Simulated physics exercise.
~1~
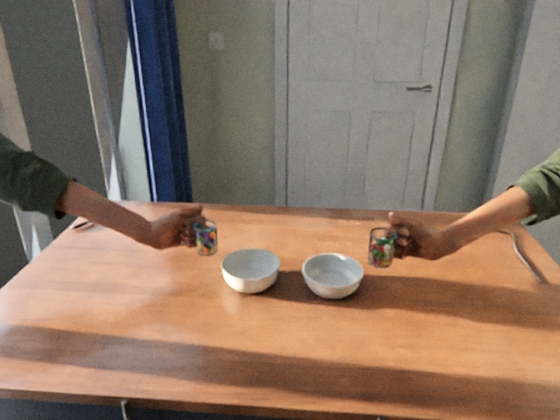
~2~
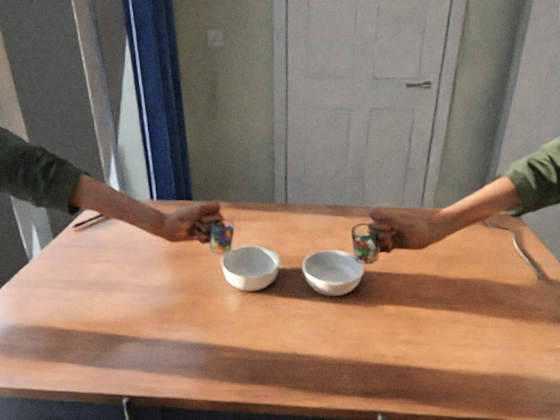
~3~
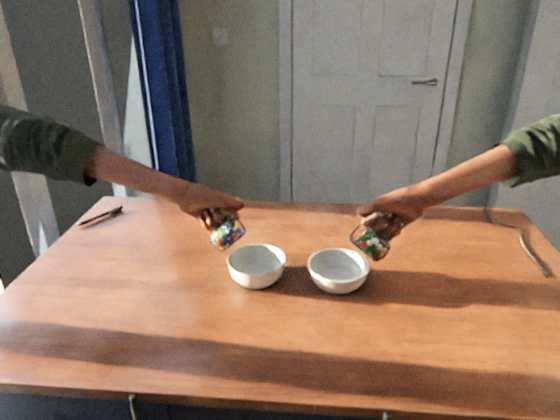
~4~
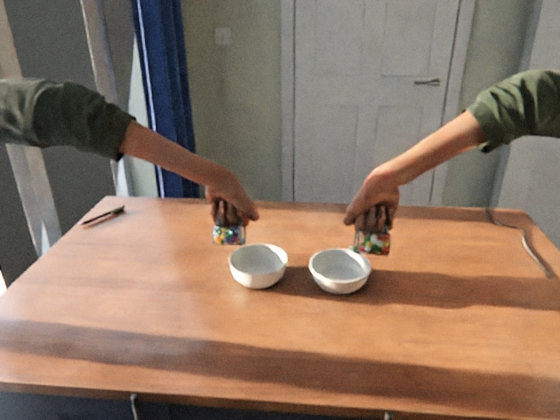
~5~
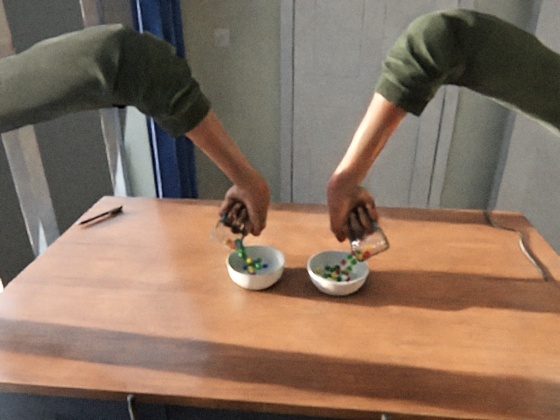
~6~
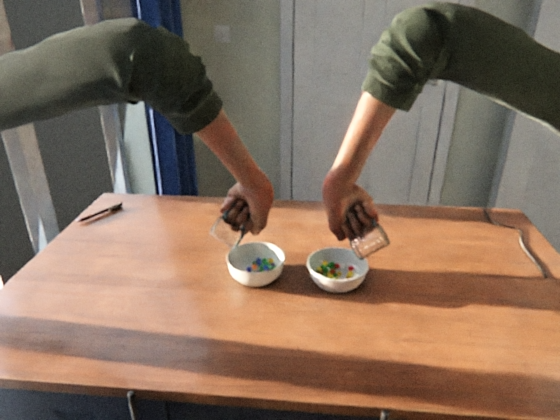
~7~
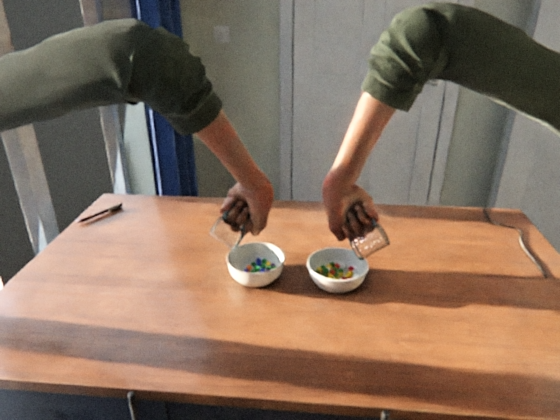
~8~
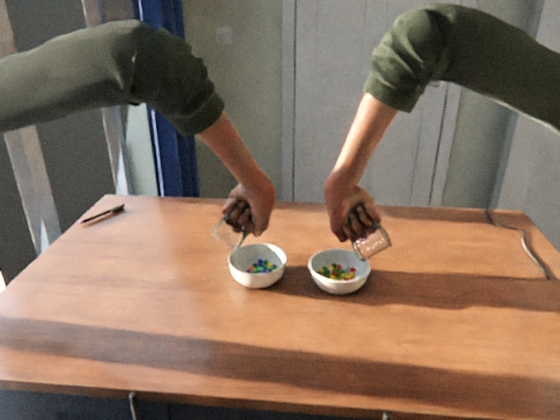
Two arms in dark green sleeves reach in from the left and right over a brown wooden table, seen from the front and slightly above by a gently swaying camera. Each hand holds a clear cup of small multicoloured pieces beside one of two white bowls, with a pale door and a blue curtain behind. The hands move inward and tilt the cups, elbows rising. The cups tip right over, and the colourful pieces tumble into the bowls. Both cups end up empty, still held above, and every piece rests inside the two bowls, none on the table.
